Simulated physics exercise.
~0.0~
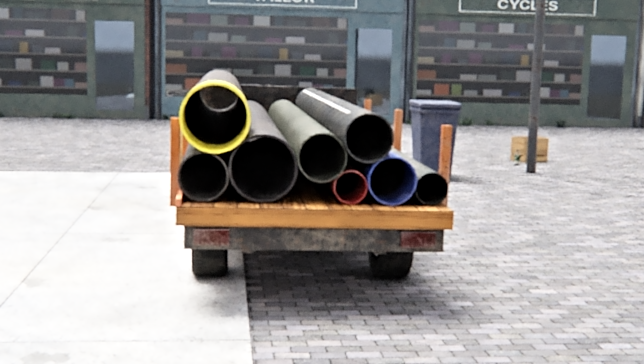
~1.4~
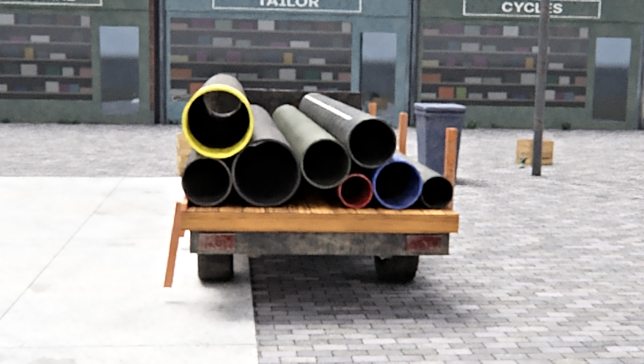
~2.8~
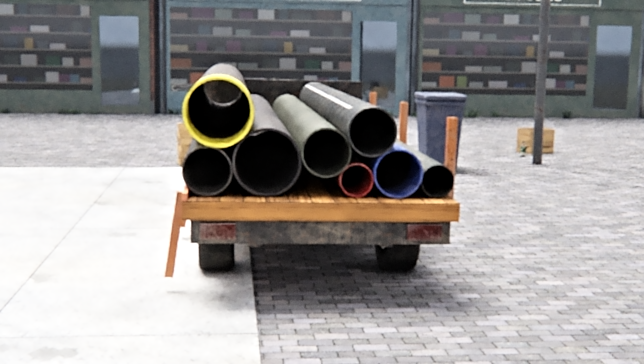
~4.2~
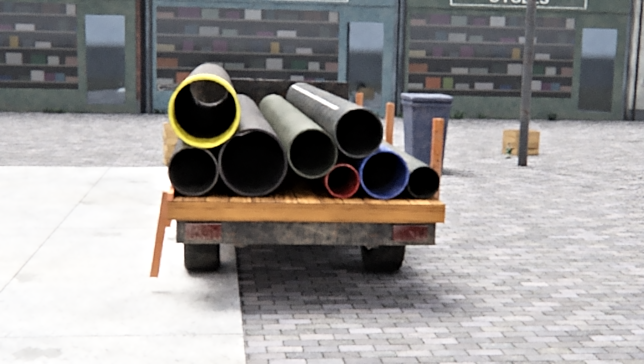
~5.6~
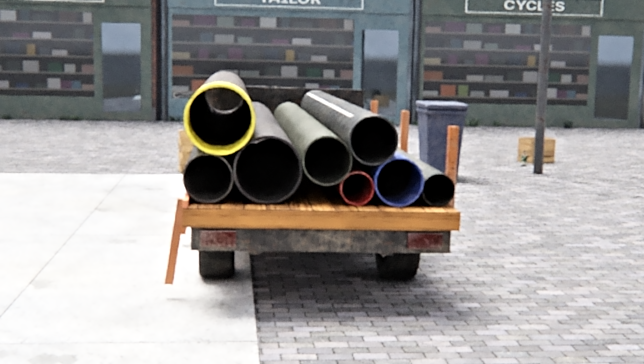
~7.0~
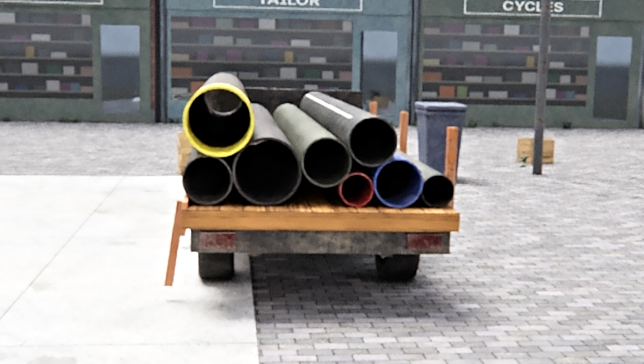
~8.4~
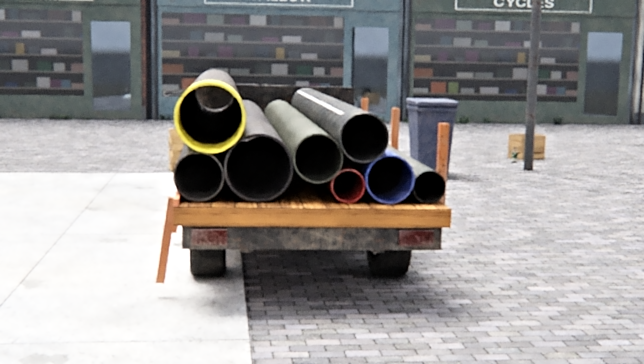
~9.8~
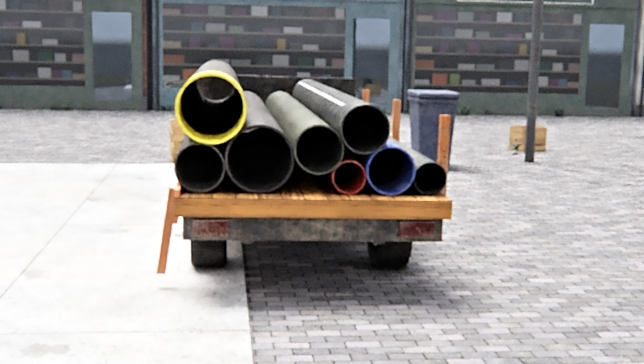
A parked flatbed trailer stood in a paved square, stacked with dark pipes, some rimmed yellow, red and blue, when the post at its left rear corner swung out and down, and the pipes stayed put, with the yellow-rimmed one still resting on top.
